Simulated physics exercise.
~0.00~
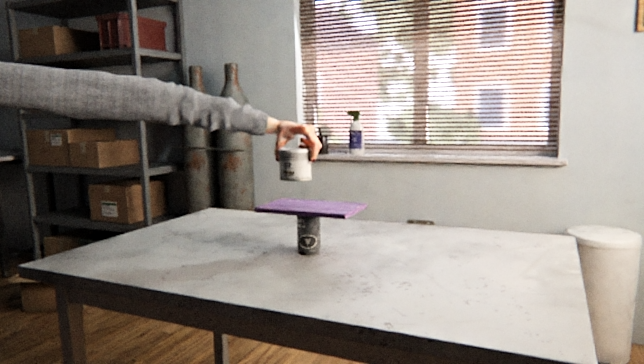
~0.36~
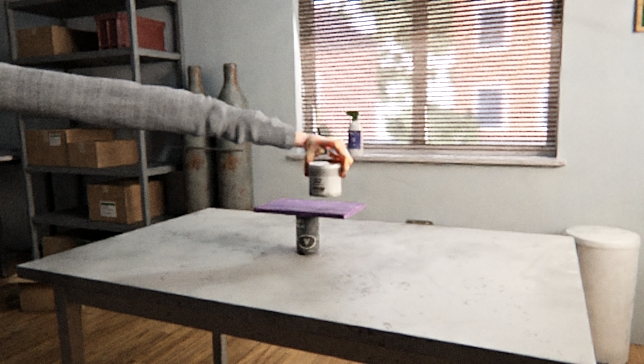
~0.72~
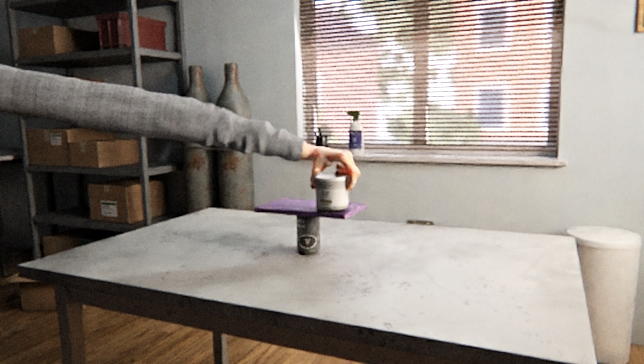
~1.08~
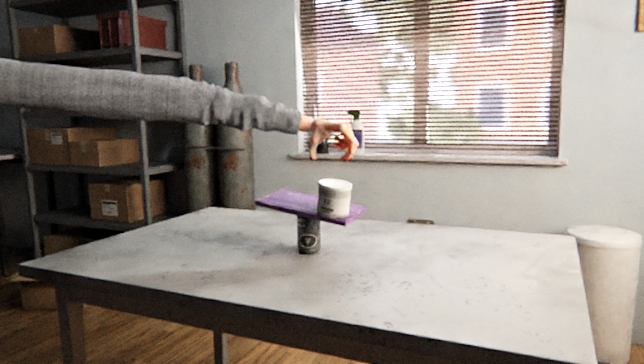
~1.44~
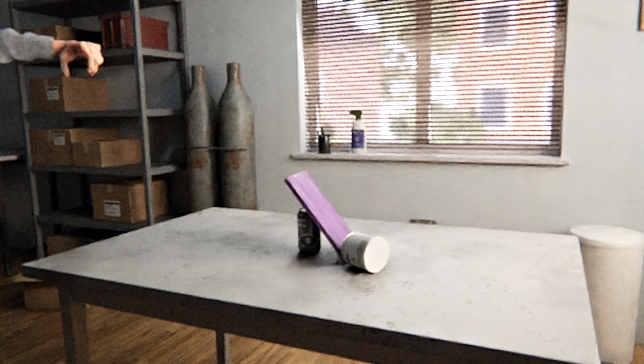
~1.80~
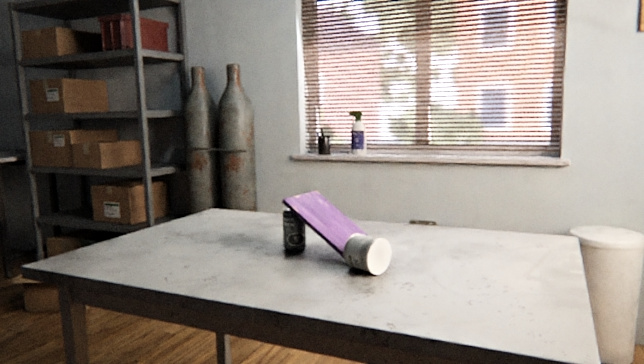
In a room with metal shelves and a blind-covered window, a purple board lies balanced across an upright grey can on a worn table. A hand reaches in from the left, carrying a white tin rightward and down onto the right side of the board. The hand lets go and draws back as the board begins to tilt under the tin. The tin drops to the tabletop and ends up on its side, while the board tips steeply against the can. The can shifts left, still upright, and the board settles at a slant between it and the fallen tin.
